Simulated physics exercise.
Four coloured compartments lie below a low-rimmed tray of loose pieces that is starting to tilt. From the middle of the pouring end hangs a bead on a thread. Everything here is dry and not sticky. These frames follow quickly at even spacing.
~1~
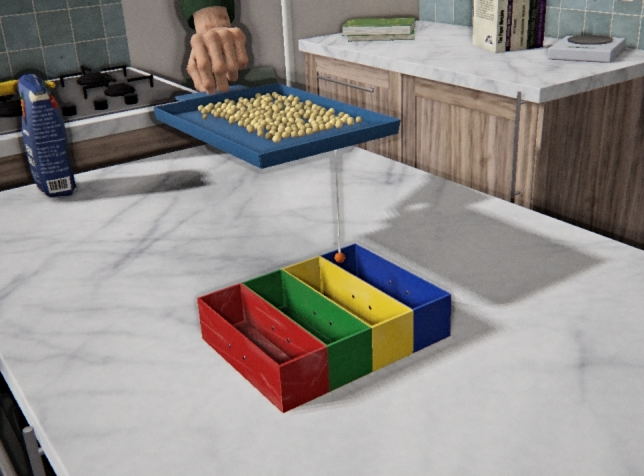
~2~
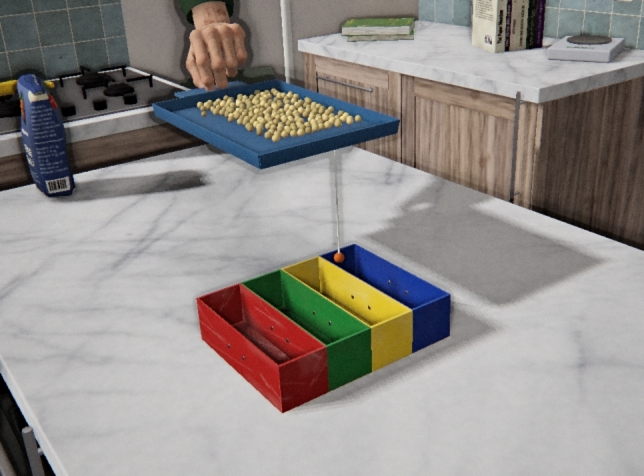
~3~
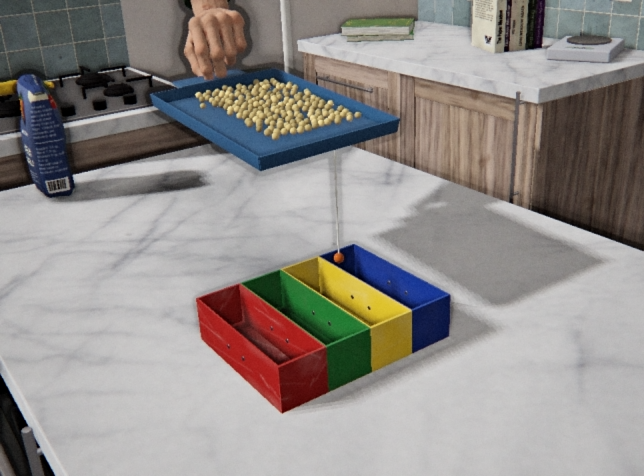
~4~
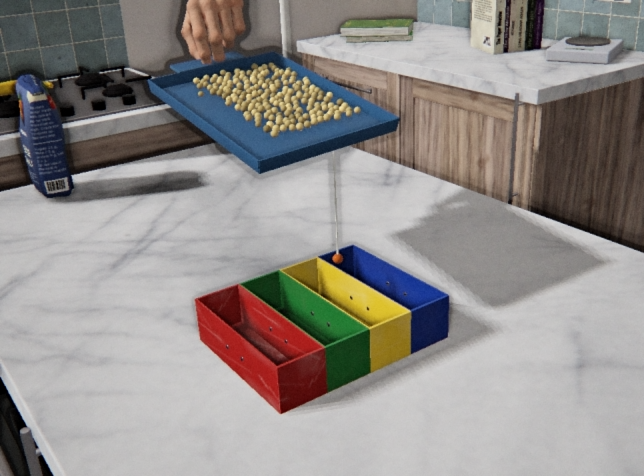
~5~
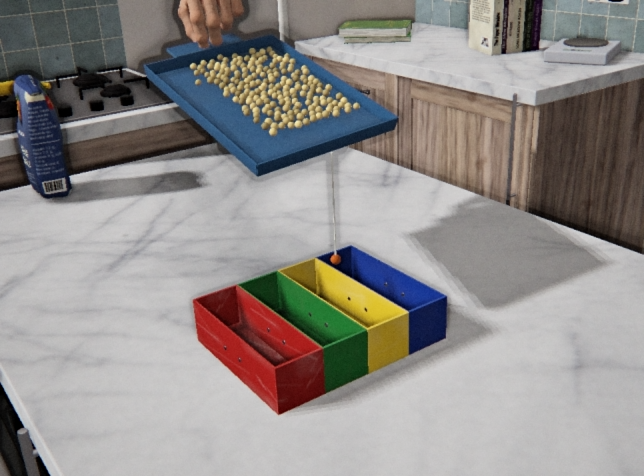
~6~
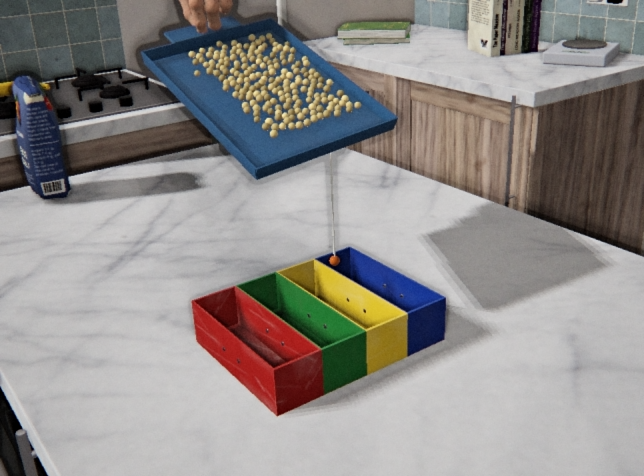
In the video, a hand grips the far end of a blue tray of small, pale yellow beans above red, green, yellow and blue compartments, then raises that end so the tray tilts increasingly toward its near left corner.
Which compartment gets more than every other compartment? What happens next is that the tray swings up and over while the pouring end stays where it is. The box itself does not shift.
The green compartment gets the most.
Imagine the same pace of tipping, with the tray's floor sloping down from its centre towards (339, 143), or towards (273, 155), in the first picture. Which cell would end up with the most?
Blue first, the cell in green second.
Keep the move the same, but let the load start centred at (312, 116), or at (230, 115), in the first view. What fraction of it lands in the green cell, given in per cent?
First case: Some 60 %; second case: Some 60 %.
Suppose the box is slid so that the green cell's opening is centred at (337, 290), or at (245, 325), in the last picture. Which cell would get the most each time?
The red one, then the yellow cell.
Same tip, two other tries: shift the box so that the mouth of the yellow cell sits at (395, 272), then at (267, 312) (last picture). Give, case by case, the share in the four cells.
First about 50, then 80 per cent.
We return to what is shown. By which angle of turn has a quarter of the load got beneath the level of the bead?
Near 70 degrees.
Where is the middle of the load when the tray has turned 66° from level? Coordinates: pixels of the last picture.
The middle of the pieces lands at roughly (294, 158).
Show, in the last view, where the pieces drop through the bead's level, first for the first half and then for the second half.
The leading part at (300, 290), the rest of it at (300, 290).
Shortly afterwards, tray tipped steeply; near two thirds on the tray; a little in the green cell; a little in the yellow cell; a little in the red cell; near a quarter falling or outside the box.
Next, tray tipped past a quarter turn; near a quarter on the tray; near a quarter in the green cell; a little in the yellow cell; a little in the red cell; only a few in the blue cell; near a third falling or outside the box.
Some moments later, tray tipped past a quarter turn; near half in the green cell; near a quarter in the yellow cell; a little in the red cell; a little in the blue cell; only a few falling or outside the box.
In the end, tray tipped past a quarter turn; near half in the green cell; near a quarter in the yellow cell; a little in the red cell; a little in the blue cell; only a few outside the box.
